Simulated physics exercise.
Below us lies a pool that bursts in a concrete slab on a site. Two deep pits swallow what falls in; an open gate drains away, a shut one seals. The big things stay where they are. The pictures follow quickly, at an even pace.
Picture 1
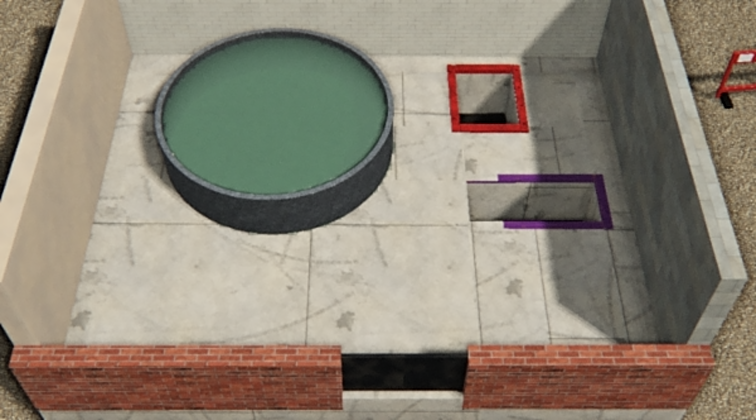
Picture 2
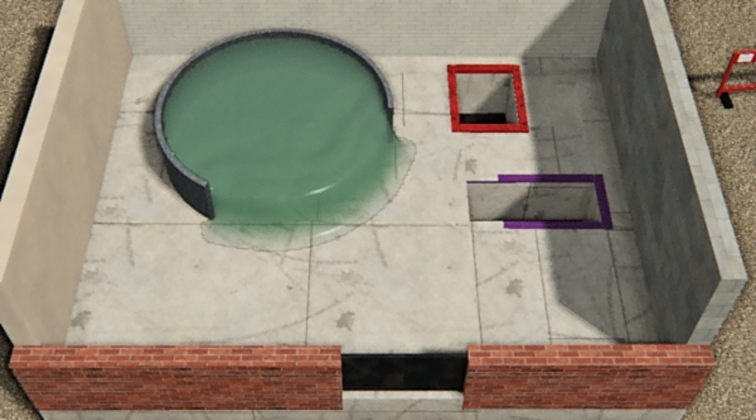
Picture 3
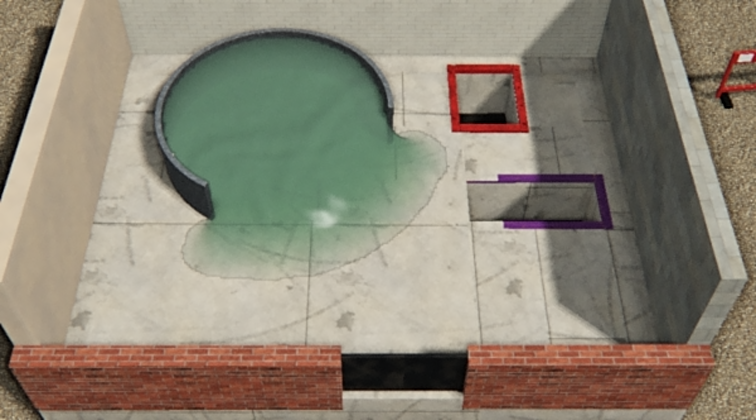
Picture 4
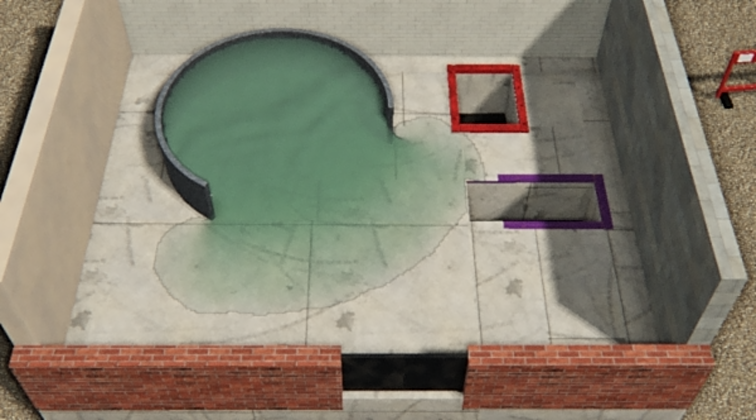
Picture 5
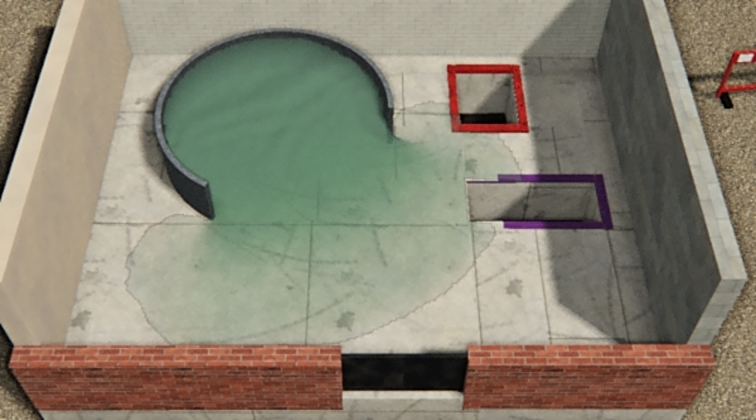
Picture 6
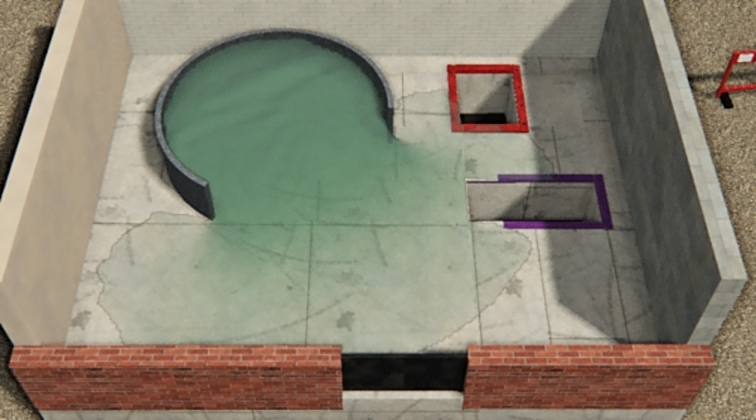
On a walled concrete slab, a round pool of green water bursting open at its front right and spreading past a purple-edged pit.
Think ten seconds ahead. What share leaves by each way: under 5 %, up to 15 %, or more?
The gate takes less than 5 %; the purple pit takes more than 15 %; the red pit takes less than 5 %.
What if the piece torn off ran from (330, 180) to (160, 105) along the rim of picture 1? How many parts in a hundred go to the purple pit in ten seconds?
Roughly, in per cent: Purple 30.
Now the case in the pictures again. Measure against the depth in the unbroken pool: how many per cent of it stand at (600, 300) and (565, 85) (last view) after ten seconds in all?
About 14 and 12 per cent.
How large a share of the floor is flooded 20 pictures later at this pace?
Roughly 75 per cent.
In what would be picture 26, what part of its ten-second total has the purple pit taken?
I make it 25 per cent.
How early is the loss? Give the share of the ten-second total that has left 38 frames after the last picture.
Close to 65 %.
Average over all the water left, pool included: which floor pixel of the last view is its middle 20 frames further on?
Roughly at (378, 254).
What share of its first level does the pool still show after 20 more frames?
I make it 22 per cent.
A moment on, water covers 65 % of the floor; the gate 0 %, the purple pit 4 %, the red pit 0 %.
Next, water covers 65 % of the floor; the gate 0 %, the purple pit 7 %, the red pit 0 %.
Then, water covers 75 % of the floor; the gate 0 %, the purple pit 13 %, the red pit 0 %.
Later, water covers 95 % of the floor; the gate 0 %, the purple pit 32 %, the red pit 1 %.
In the end, water covers 100 % of the floor; the gate 0 %, the purple pit 50 %, the red pit 3 %.
